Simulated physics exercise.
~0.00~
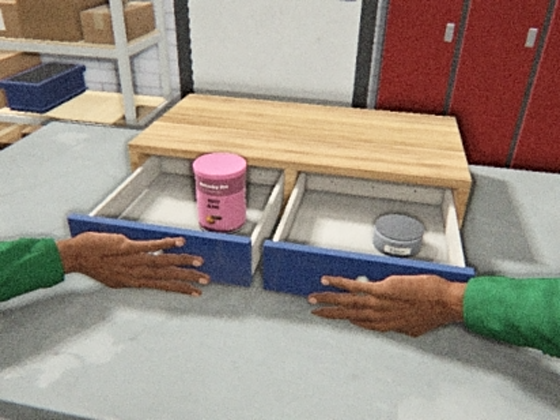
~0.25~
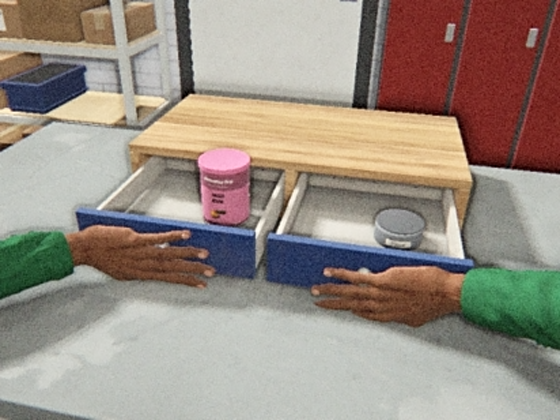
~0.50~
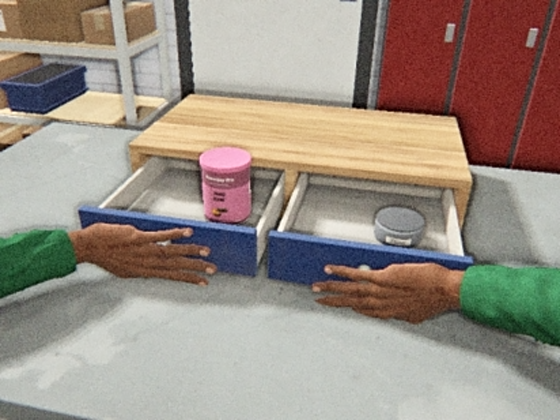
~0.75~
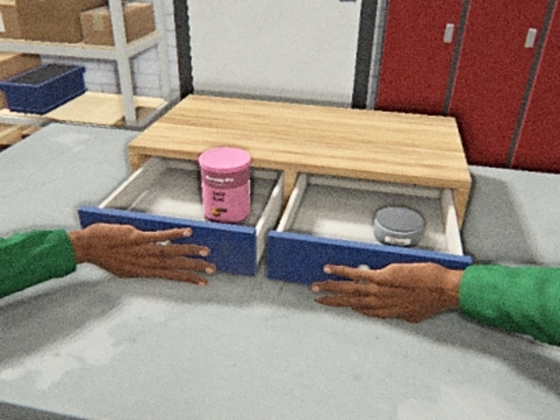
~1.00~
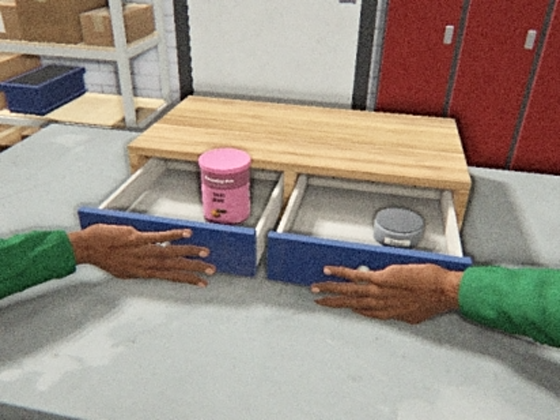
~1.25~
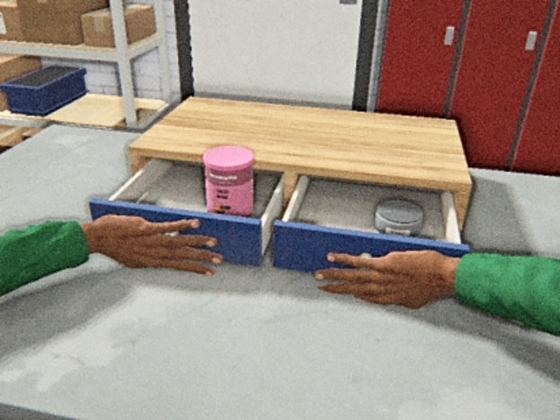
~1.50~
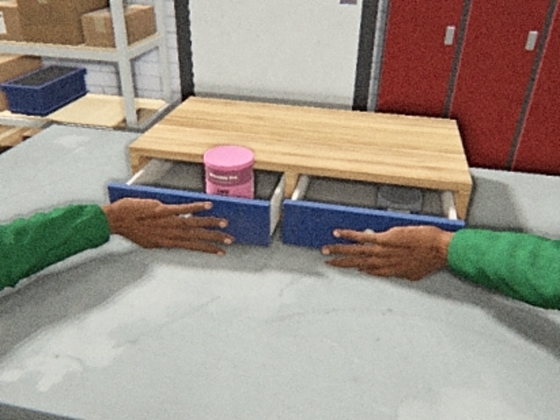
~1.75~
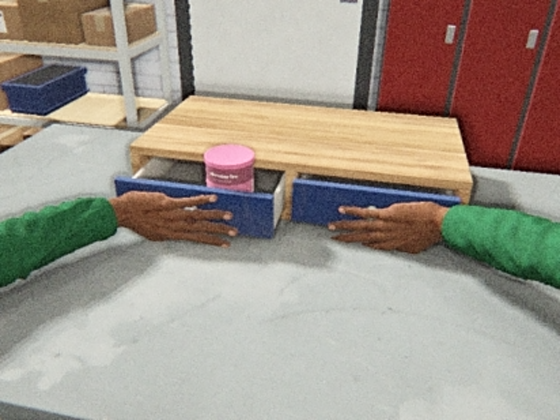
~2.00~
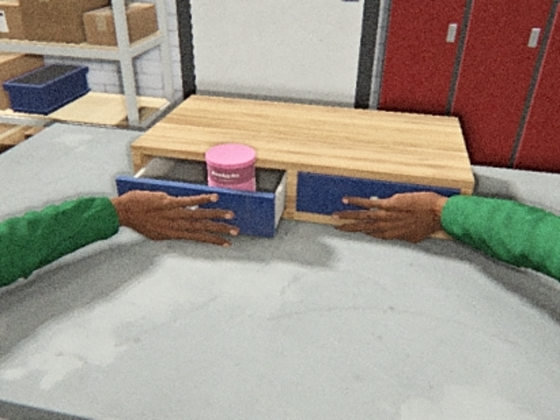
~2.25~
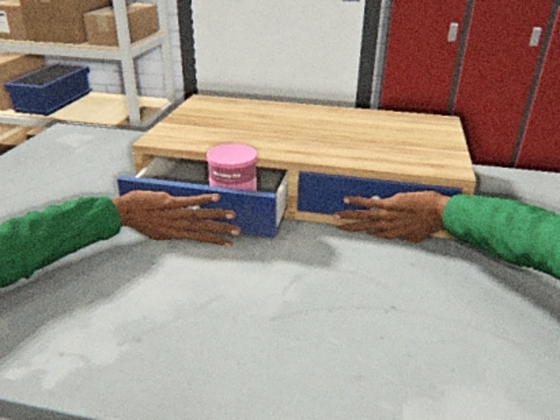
On a grey table, two hands push both drawers; the right closes, the left stays ajar.
